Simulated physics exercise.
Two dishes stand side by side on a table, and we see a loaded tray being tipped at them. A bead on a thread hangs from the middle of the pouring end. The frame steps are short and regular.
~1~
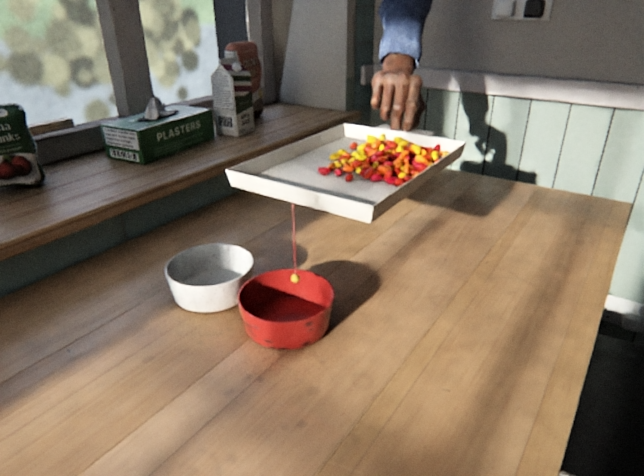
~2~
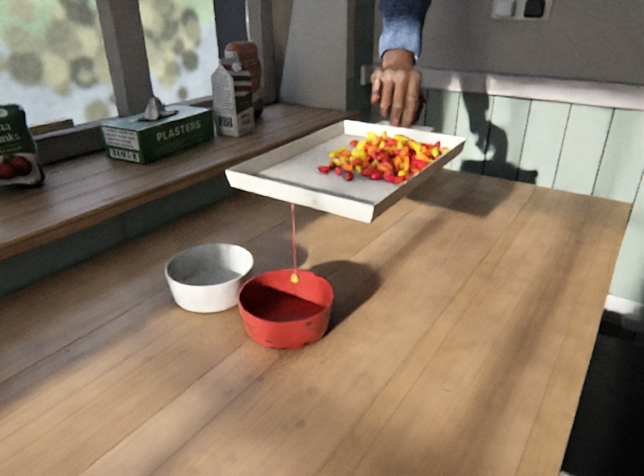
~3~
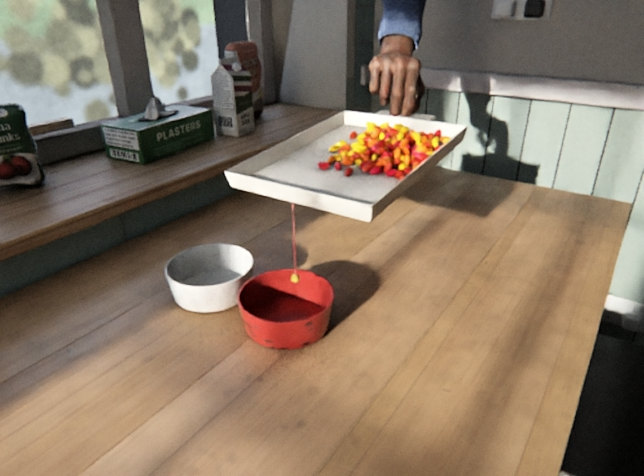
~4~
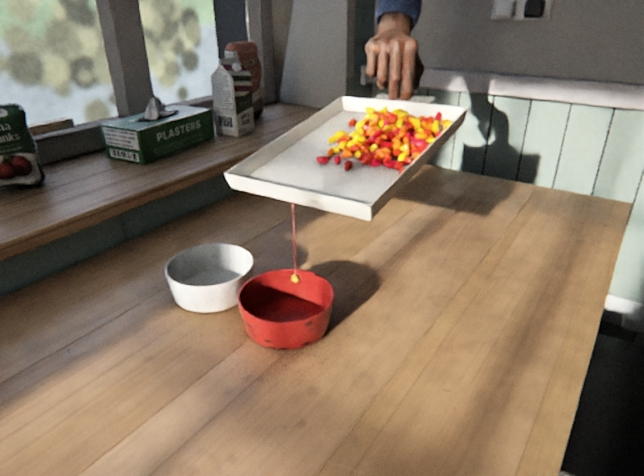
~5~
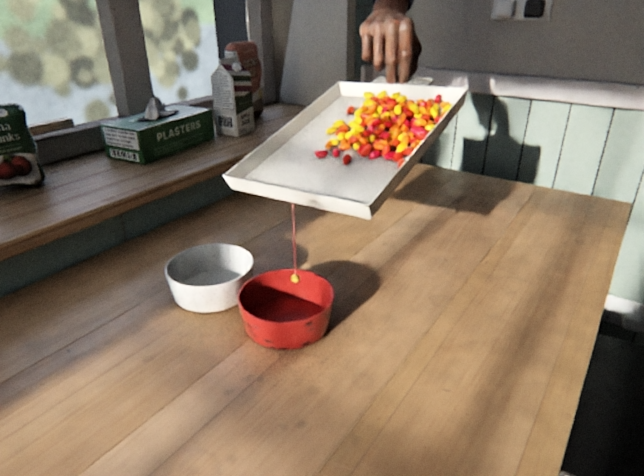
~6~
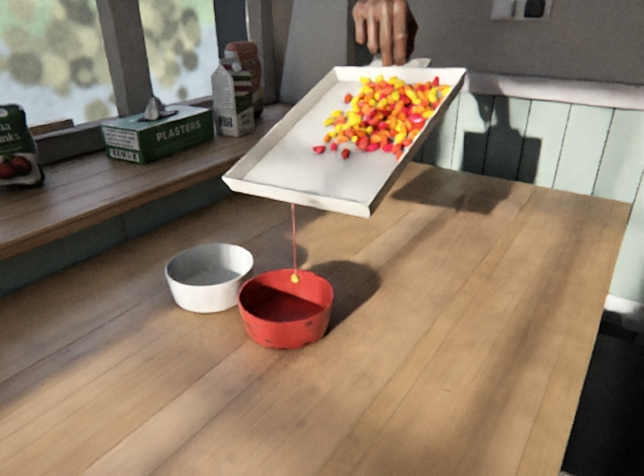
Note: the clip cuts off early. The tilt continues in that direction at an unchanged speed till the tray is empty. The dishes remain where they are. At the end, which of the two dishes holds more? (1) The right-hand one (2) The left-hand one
The right-hand one (1).
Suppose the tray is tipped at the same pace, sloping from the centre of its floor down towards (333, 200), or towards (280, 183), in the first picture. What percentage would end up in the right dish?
First case around 20 per cent, second case 20 per cent.
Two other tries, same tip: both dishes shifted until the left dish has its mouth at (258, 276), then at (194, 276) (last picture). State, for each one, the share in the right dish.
Trial 1: 0 percent; trial 2: 50 percent.
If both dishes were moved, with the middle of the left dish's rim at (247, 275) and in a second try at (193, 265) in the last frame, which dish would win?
In the first try it's the left-side dish, and in the second it's the right-side dish.
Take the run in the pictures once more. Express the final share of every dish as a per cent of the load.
The left dish holds 10 % and the right dish holds 30 %.
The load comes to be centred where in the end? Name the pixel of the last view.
It settles centred around (236, 340).
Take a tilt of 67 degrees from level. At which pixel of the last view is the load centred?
Mark it at roughly (281, 185) in the final frame.
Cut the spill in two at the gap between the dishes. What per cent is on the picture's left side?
Close to 80 in a hundred.
Shortly afterwards, tray tipped steeply; all but a few on the tray; a little in the air.
Next, tray tipped past a quarter turn; near a third on the tray; a little in the right dish; a little in the left dish; near half outside both; a little in the air.
Some moments later, tray tipped past a quarter turn; near a quarter in the right dish; a little in the left dish; near two thirds outside both.
In the end, tray tipped past a quarter turn; near a quarter in the right dish; a little in the left dish; near two thirds outside both.
